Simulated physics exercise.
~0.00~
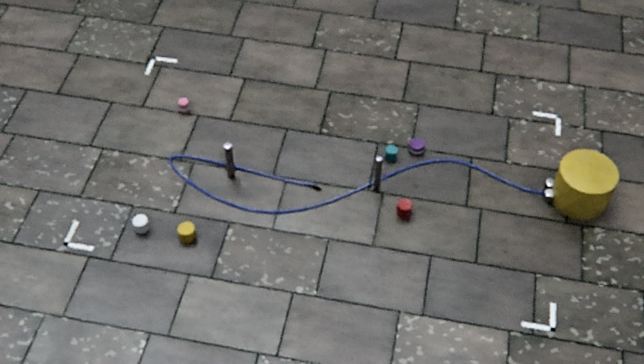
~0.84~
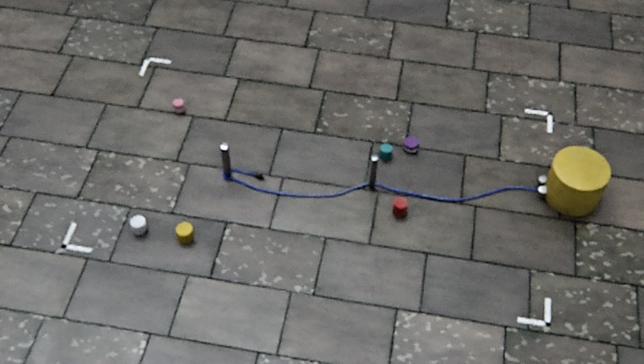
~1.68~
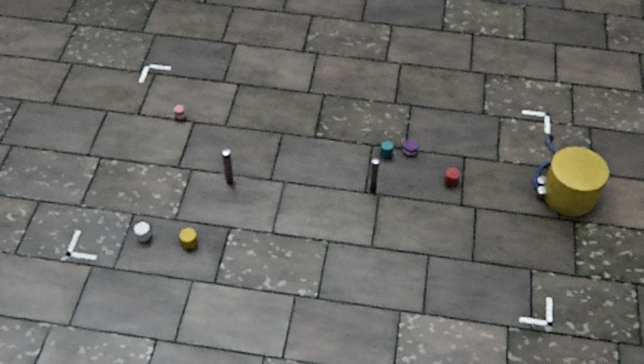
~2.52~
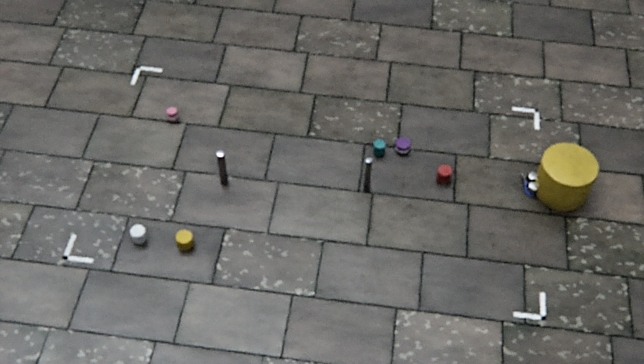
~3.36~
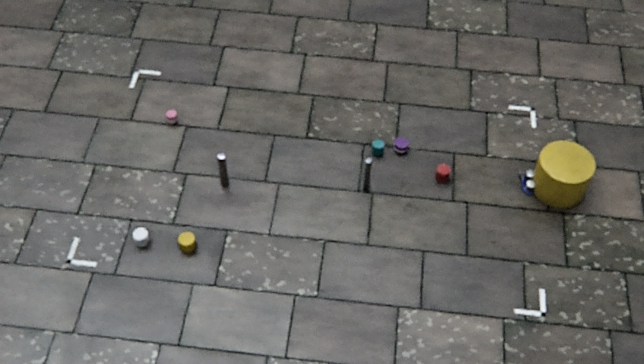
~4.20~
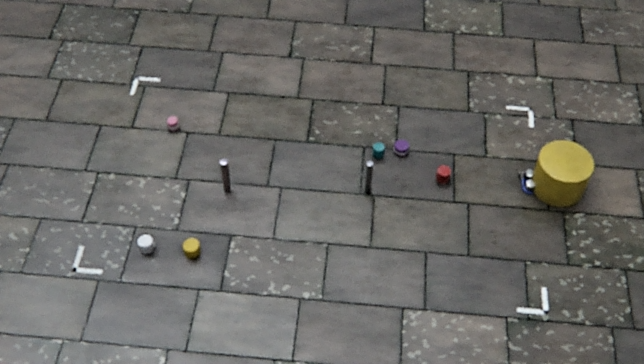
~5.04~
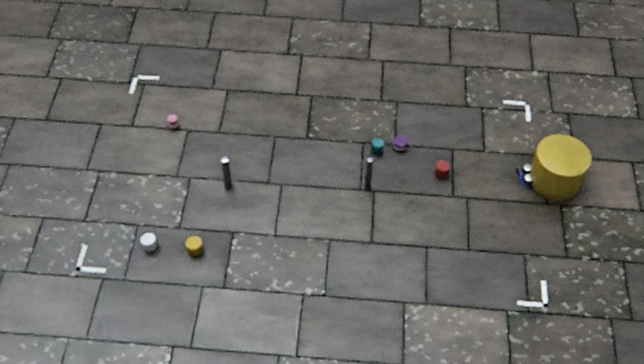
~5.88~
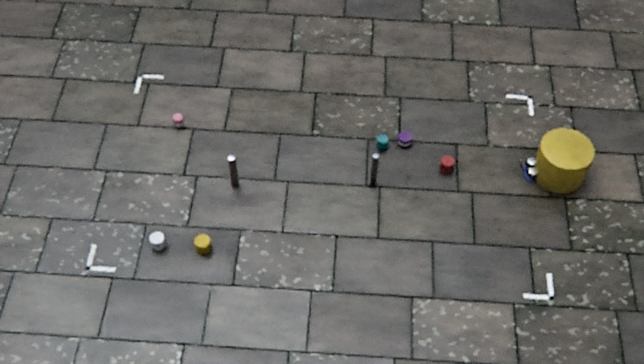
At the start, a long blue lead runs left from a large yellow drum across grey paving, curving past two dark posts and looping back around the left one, with small coloured tubs, tins and canisters scattered about. The lead then draws in toward the drum, its wide loop tightening around the left post. Next it comes clear of both posts and is almost entirely gathered at the drum, while the red tub has shifted a short way right and slightly up. After that, the remaining bit of lead settles at the drum's left side. At the end, the red tub rests in its new place, while the white tin, yellow tub, and pink and purple canisters remain where they were.
